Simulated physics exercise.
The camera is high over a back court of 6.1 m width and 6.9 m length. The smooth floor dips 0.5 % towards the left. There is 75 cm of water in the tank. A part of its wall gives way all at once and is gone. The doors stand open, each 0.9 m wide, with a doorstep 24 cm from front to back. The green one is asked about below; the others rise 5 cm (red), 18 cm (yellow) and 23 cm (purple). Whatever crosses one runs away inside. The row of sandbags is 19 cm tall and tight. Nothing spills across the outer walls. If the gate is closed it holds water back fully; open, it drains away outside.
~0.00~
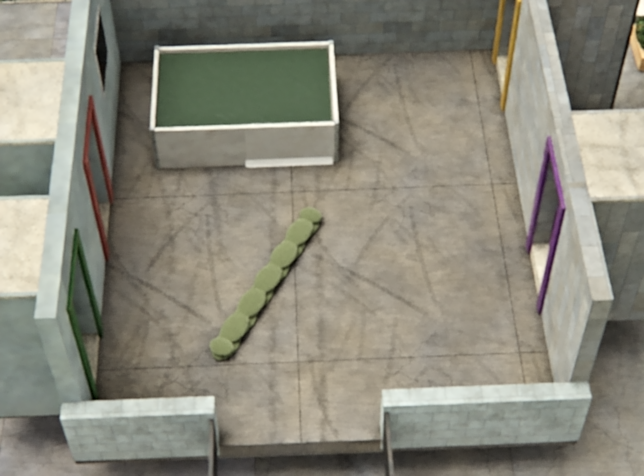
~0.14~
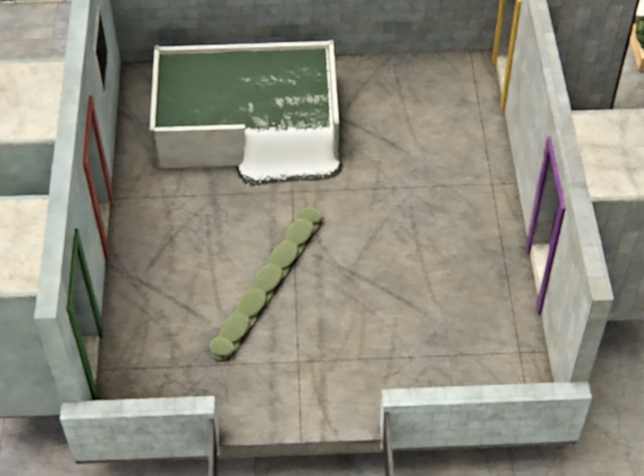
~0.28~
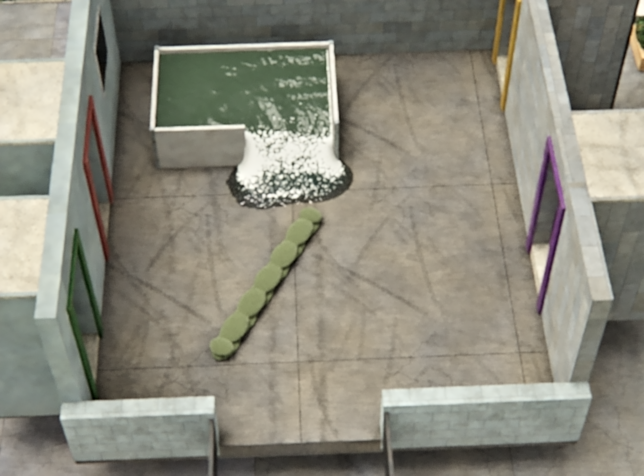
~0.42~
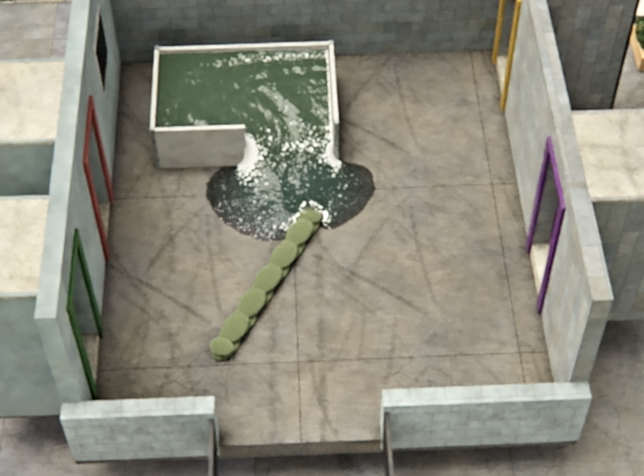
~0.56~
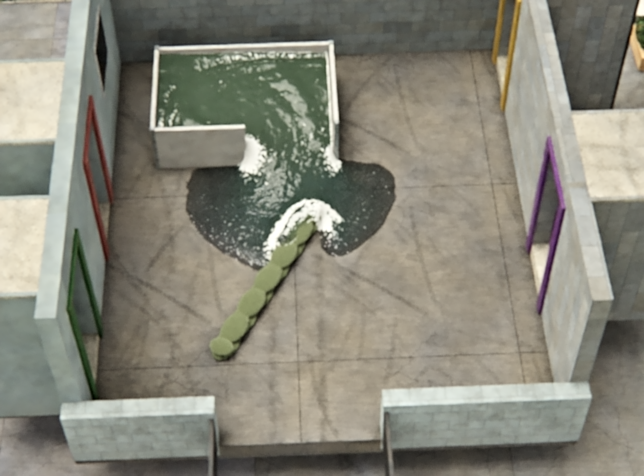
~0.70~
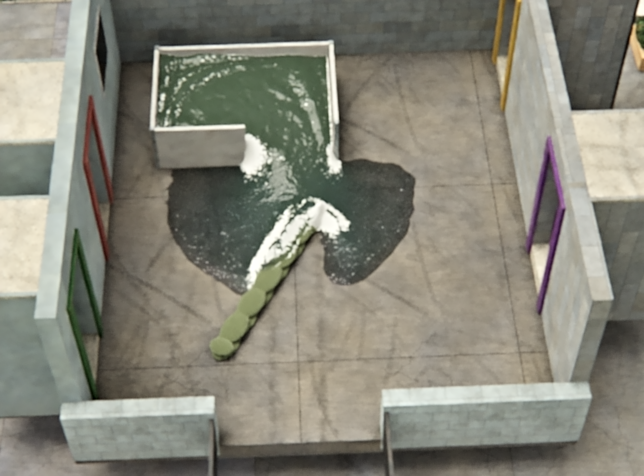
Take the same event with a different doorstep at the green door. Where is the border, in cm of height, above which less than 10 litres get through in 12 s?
At least 23 cm or so.
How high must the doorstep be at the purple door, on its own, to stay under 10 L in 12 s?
About 16 cm at purple.
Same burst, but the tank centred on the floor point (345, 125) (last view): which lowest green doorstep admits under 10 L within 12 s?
About 15 cm.
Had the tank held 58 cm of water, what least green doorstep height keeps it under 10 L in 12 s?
Some 17 cm.
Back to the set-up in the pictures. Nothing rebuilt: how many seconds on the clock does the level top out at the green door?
Around 2.8 s.
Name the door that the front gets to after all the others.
Last comes the yellow one.
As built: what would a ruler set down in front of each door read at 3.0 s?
Depths in cm: Red 3, yellow 0, purple 17, green 23.
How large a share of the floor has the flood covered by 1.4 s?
Near 35 per cent is wet.
After 1.4 s water covers 35 % of the floor, deepest (42 cm) near (315, 165); it has not reached the green door.
After 3.0 s water covers 60 % of the floor, deepest (35 cm) near (93, 435); 23 cm at the green door, 48 litres in over its 13 cm doorstep.
After 12.0 s water covers 95 % of the floor, deepest (12 cm) near (210, 77); 8 cm at the green door, 132 litres in over its 13 cm doorstep.
At the green door as built, the water arrived by 1.6 s and peaked near 26 cm at 2.8 s.
Run again over the same 12 s with other heights there, 45 litres in over 18.5 cm, 3 litres over 25 cm. The limit of 10 litres is kept from about 23 cm up.
